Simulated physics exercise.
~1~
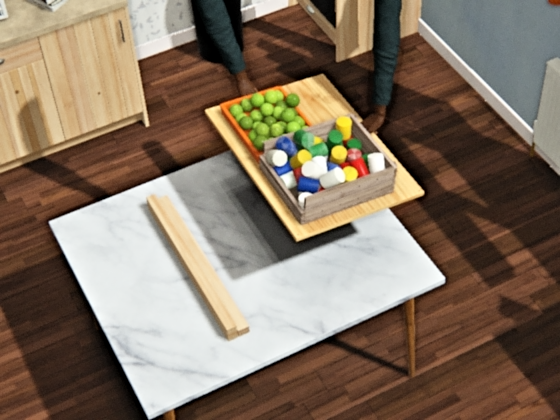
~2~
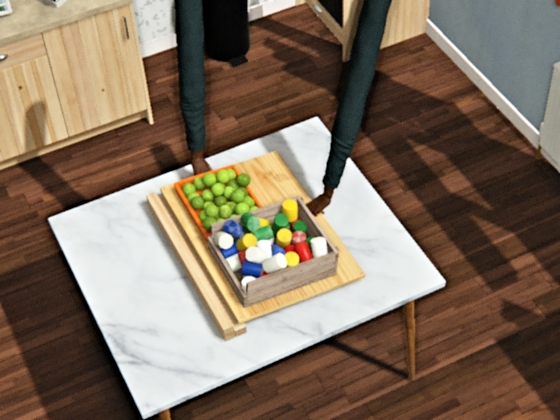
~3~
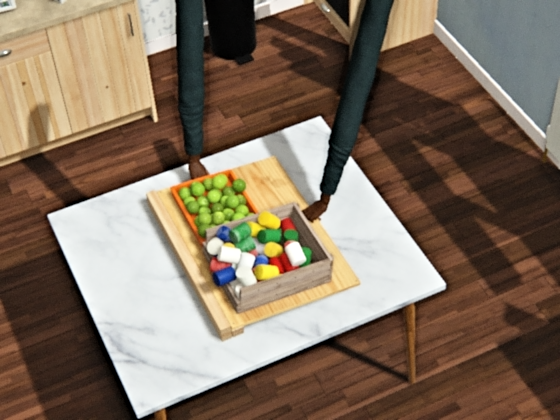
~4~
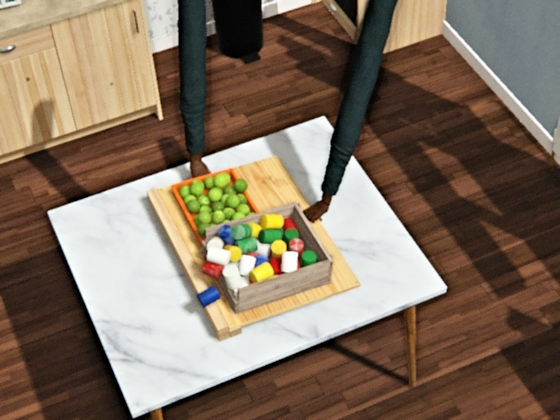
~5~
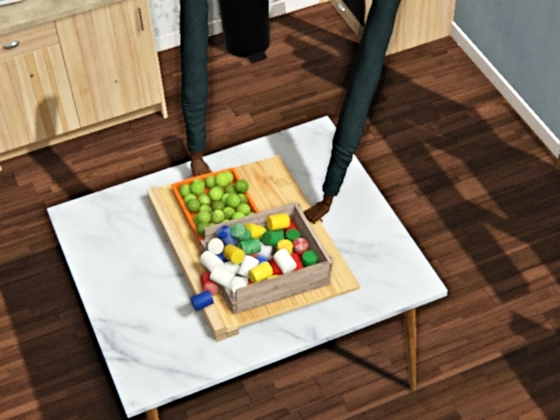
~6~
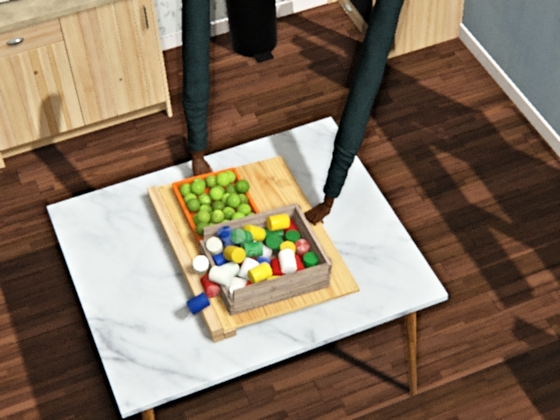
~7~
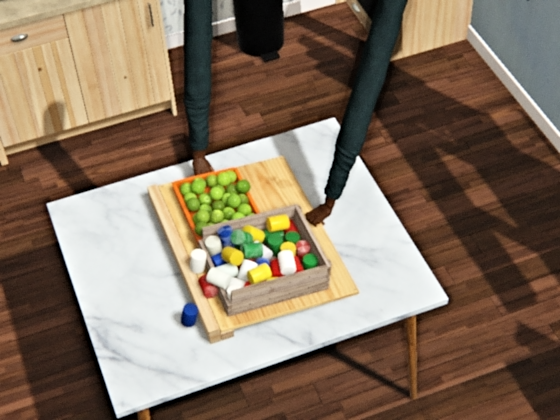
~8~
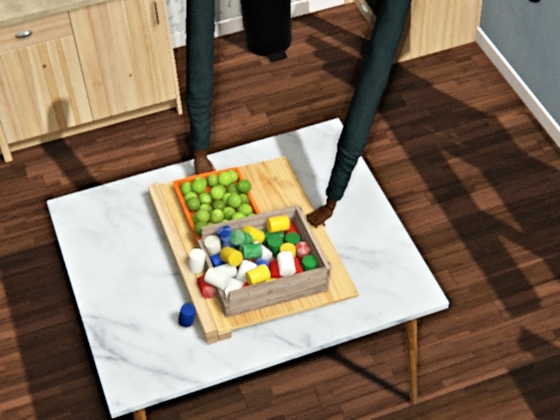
Two dark-sleeved arms hold a pale wooden board above a white marble-topped table in a room with a dark plank floor, seen from high up. An orange tub of green apples sits at the board's back left, with a wooden tub of colourful jars at its front right, and a wooden batten lies across the table. The arms bring the board down and left onto the table, against the batten. The jars lurch left and a few spill over the wooden tub's side. A blue one rolls beyond the batten onto the marble and ends upright, while the apples stay in their tub.
